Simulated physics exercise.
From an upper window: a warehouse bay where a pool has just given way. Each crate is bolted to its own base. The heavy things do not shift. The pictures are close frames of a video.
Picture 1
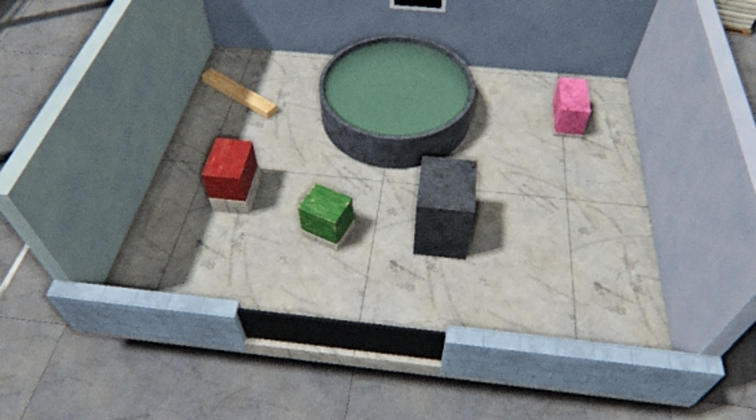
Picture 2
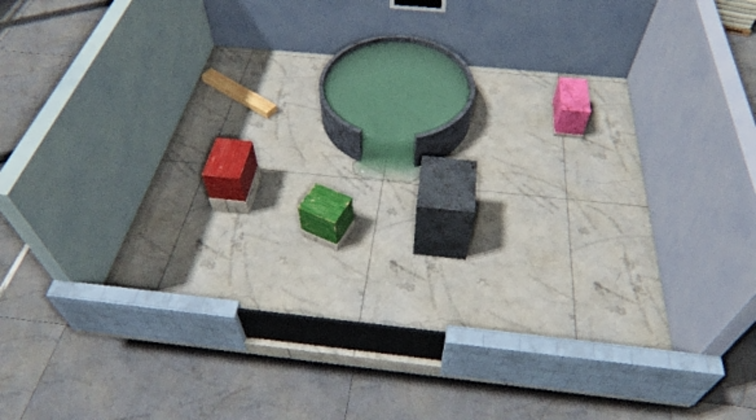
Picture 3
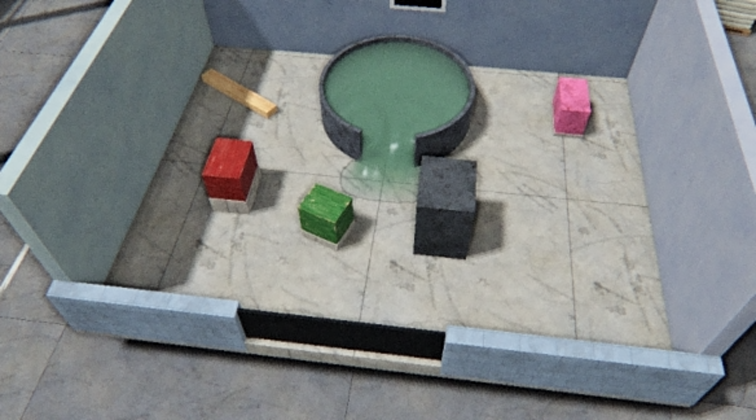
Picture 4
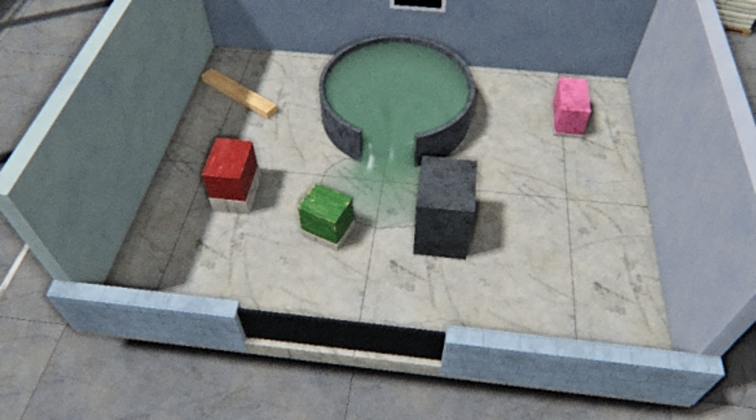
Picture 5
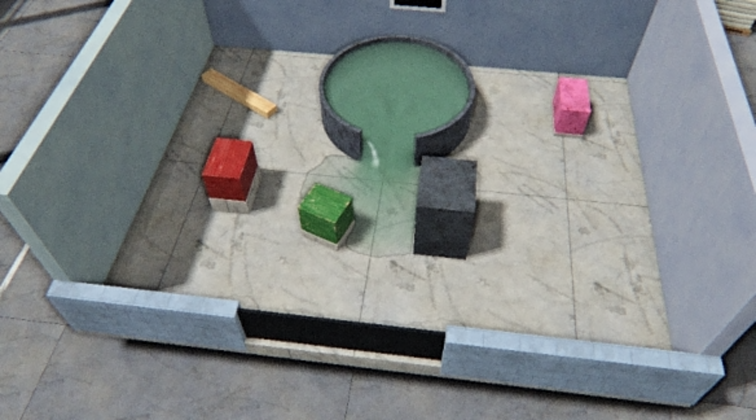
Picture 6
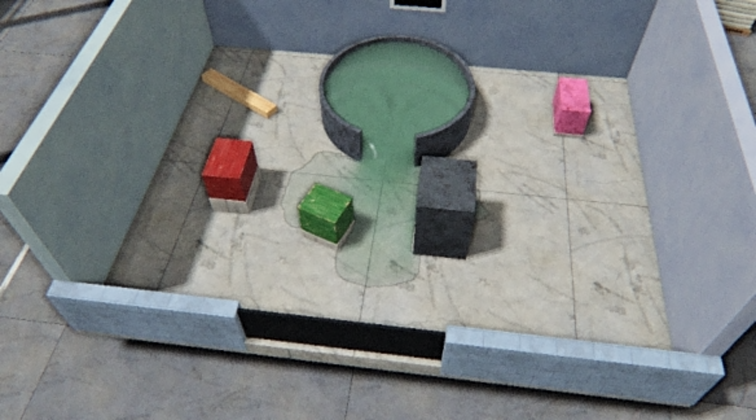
Green water pouring through a gap in a round tank's wall, spreading across the bay floor between green and dark grey blocks.
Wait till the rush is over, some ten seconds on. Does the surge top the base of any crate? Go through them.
The green crate gets wet; the pink crate gets wet; the red crate stays dry.
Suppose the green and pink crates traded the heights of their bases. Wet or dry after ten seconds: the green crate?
One by one: Green crate is wetted.
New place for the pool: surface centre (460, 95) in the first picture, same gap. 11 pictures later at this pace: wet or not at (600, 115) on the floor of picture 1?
Verdict: Free of water.
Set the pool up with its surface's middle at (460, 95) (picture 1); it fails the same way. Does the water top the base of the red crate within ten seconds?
My reading: The red one remains dry.
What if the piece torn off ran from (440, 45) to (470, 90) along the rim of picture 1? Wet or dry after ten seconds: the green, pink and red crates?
One by one: Green is spared; pink is wetted; red keeps dry.
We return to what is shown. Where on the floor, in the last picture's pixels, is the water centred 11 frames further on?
At about (390, 156).
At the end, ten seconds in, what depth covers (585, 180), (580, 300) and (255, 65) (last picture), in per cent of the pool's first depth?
In turn 10, 10 and 6 in a hundred.
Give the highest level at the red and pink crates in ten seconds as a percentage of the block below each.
Roughly 60 per cent, then 150 per cent.
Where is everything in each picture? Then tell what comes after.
Still water in the round tank at (397, 87), in the first frame.
The front is at (356, 163), out from the gap at (388, 157), in the second frame.
The front is at (416, 196), out from the gap at (388, 158), in the third frame.
The front is at a hidden place, out from the gap at (388, 158), in the fourth frame.
The front is at (386, 252), out from the gap at (388, 158), in the fifth frame.
The front is at (373, 281), out from the gap at (388, 157), in the sixth frame.
A moment on, water covers 20 % of the floor; the green crate water round its plinth, the pink crate not reached, the red crate water round its plinth.
Next, water covers 35 % of the floor; the green crate water round its plinth, the pink crate not reached, the red crate water round its plinth.
Then, water covers 55 % of the floor; the green crate water round its plinth, the pink crate water round its plinth, the red crate water round its plinth.
Later, water covers 80 % of the floor; the green crate water round its plinth, the pink crate water round its plinth, the red crate water round its plinth.
In the end, water covers 100 % of the floor; the green crate was topped, the pink crate was topped, the red crate stayed above the water.
